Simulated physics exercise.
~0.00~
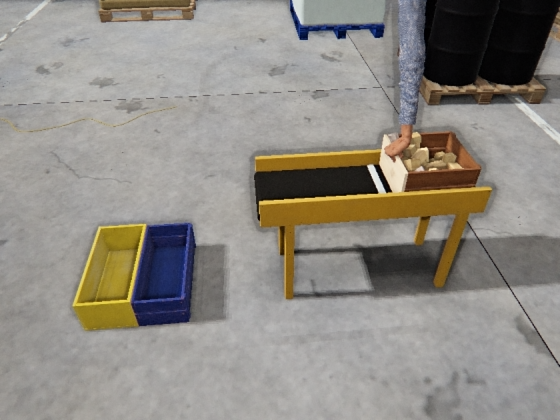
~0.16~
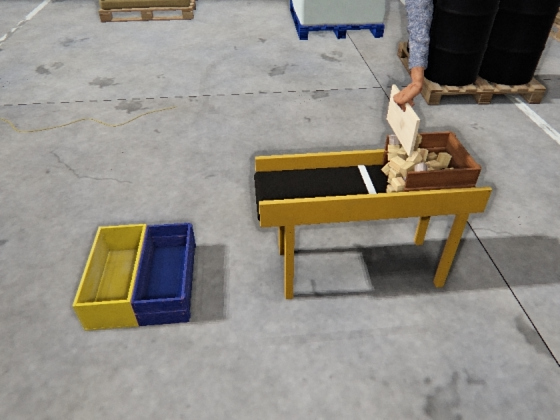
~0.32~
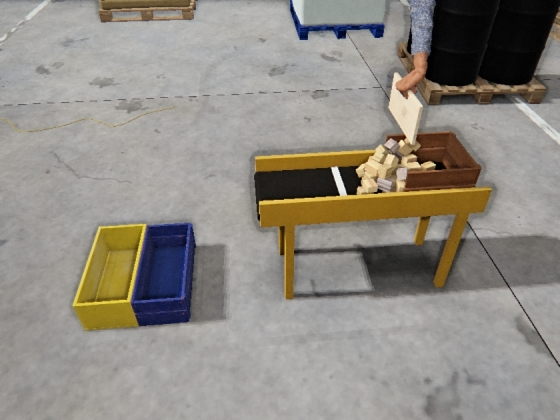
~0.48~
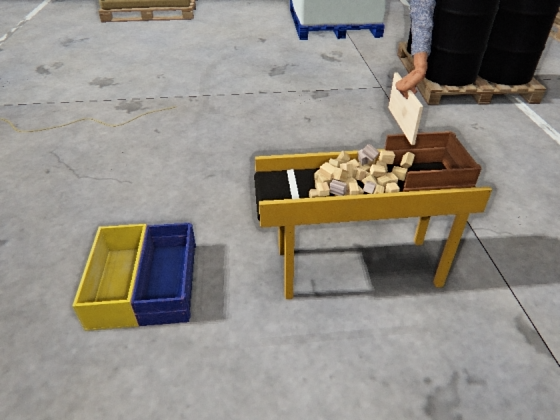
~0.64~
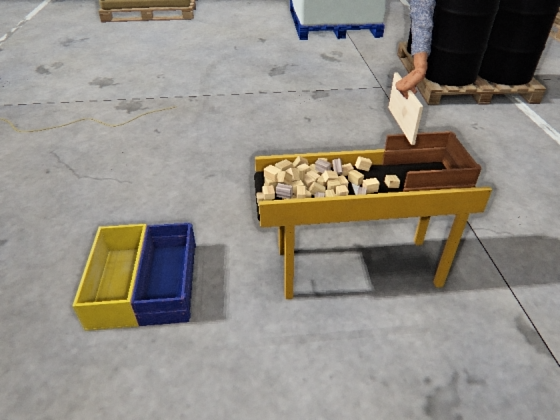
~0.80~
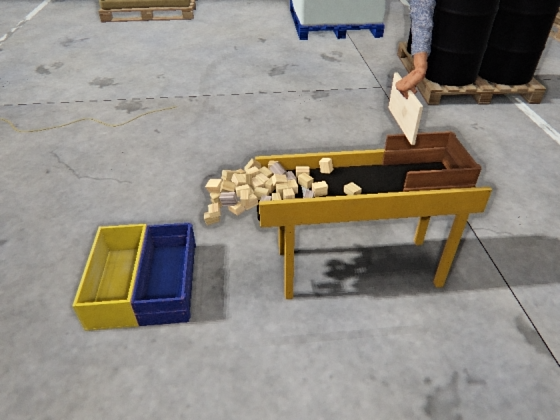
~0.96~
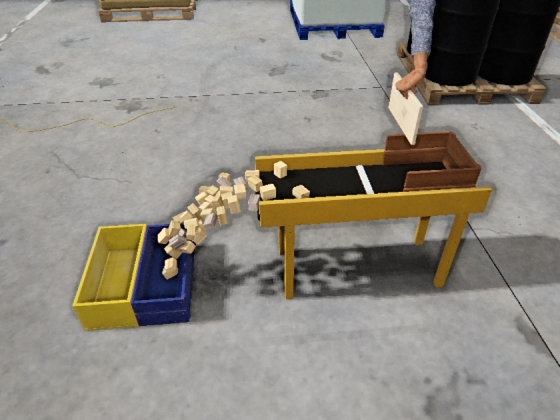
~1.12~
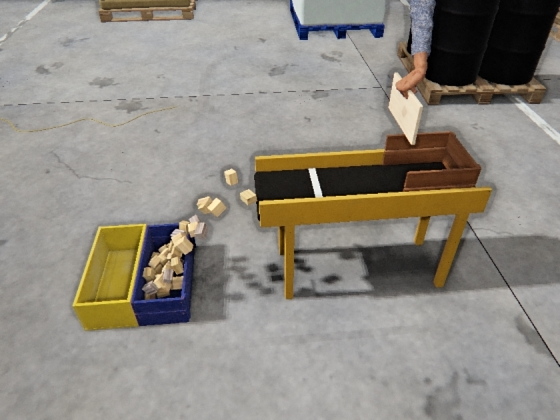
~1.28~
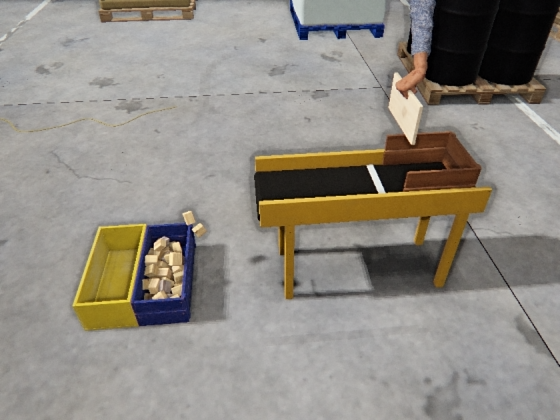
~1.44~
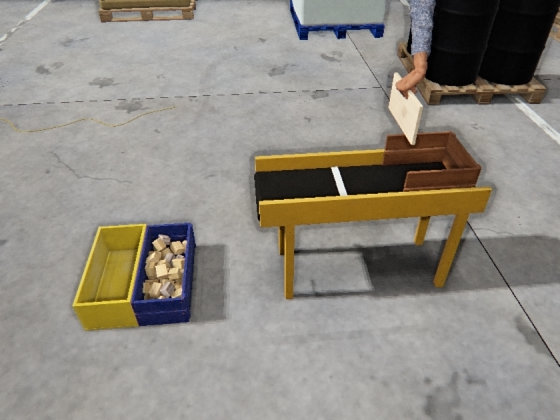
On a grey concrete warehouse floor, seen from above at an angle, a black conveyor belt in a yellow frame stands at the right, with a yellow tub and a blue bin side by side at the left. Small pale wooden blocks fill a brown pen at the belt's right end. A hand lifts the pale gate from the pen, and the belt carries the blocks left in a loose heap. They spill off the end and tumble through the air into the blue bin. The last few drop in after them, leaving the blocks piled there and the yellow tub empty.
